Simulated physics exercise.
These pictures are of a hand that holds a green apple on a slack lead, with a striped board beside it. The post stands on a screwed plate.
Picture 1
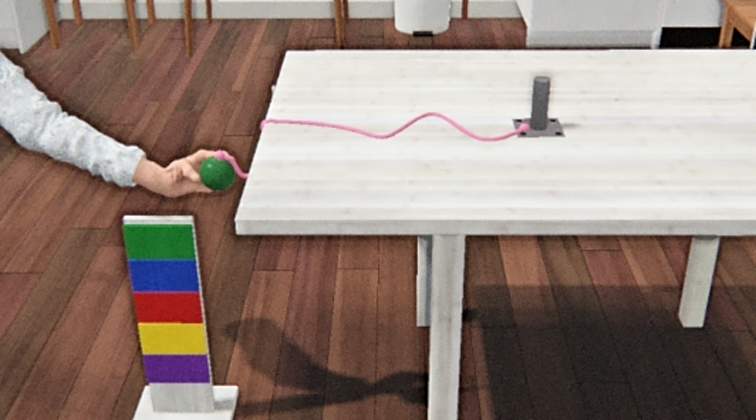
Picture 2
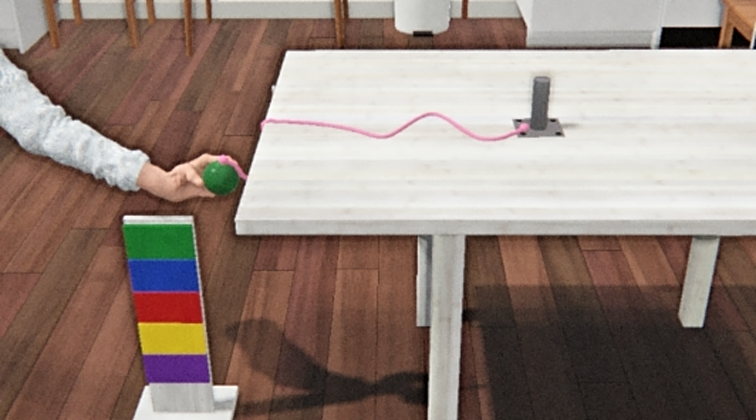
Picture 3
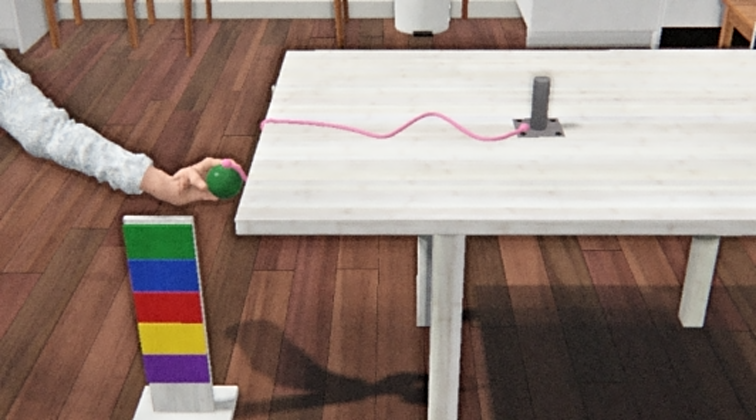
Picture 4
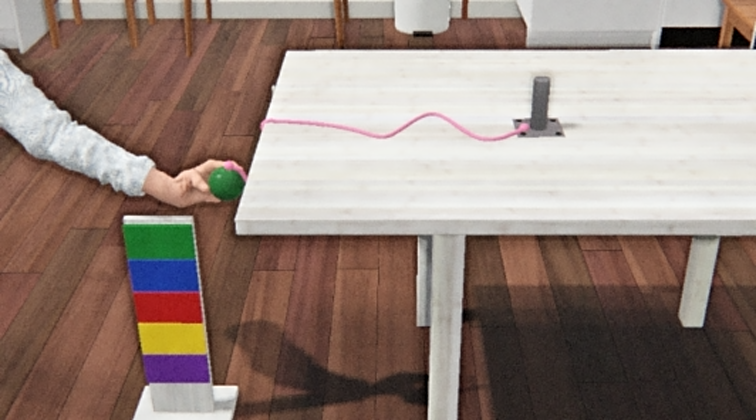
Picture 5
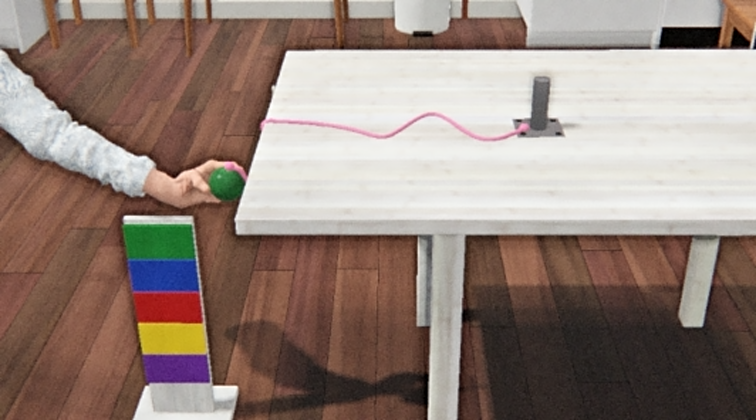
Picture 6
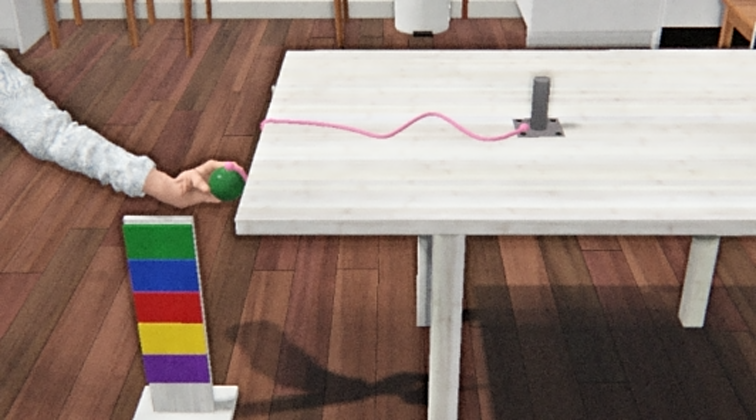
Beside a white table, a hand holding a green ball on a pink string lowers slightly.
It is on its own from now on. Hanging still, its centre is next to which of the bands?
Its middle rests at the red band.
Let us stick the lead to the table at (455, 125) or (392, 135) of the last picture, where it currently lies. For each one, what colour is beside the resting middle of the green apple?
In order: Blue; green.
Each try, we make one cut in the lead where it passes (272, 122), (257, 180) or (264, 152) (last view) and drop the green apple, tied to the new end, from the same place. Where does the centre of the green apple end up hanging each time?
Respectively (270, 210), (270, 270) and (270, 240).
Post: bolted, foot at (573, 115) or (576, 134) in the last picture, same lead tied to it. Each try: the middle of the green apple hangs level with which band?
In turn, blue and then blue.
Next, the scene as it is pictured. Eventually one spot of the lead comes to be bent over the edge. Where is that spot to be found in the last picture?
About (344, 128).
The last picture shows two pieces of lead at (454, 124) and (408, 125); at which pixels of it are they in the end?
(422, 127), then (349, 126).
Soon after, apple near (261, 289); level with blue.
After that, apple near (276, 305); level with red.
In the end, apple near (273, 304); level with red. At red.
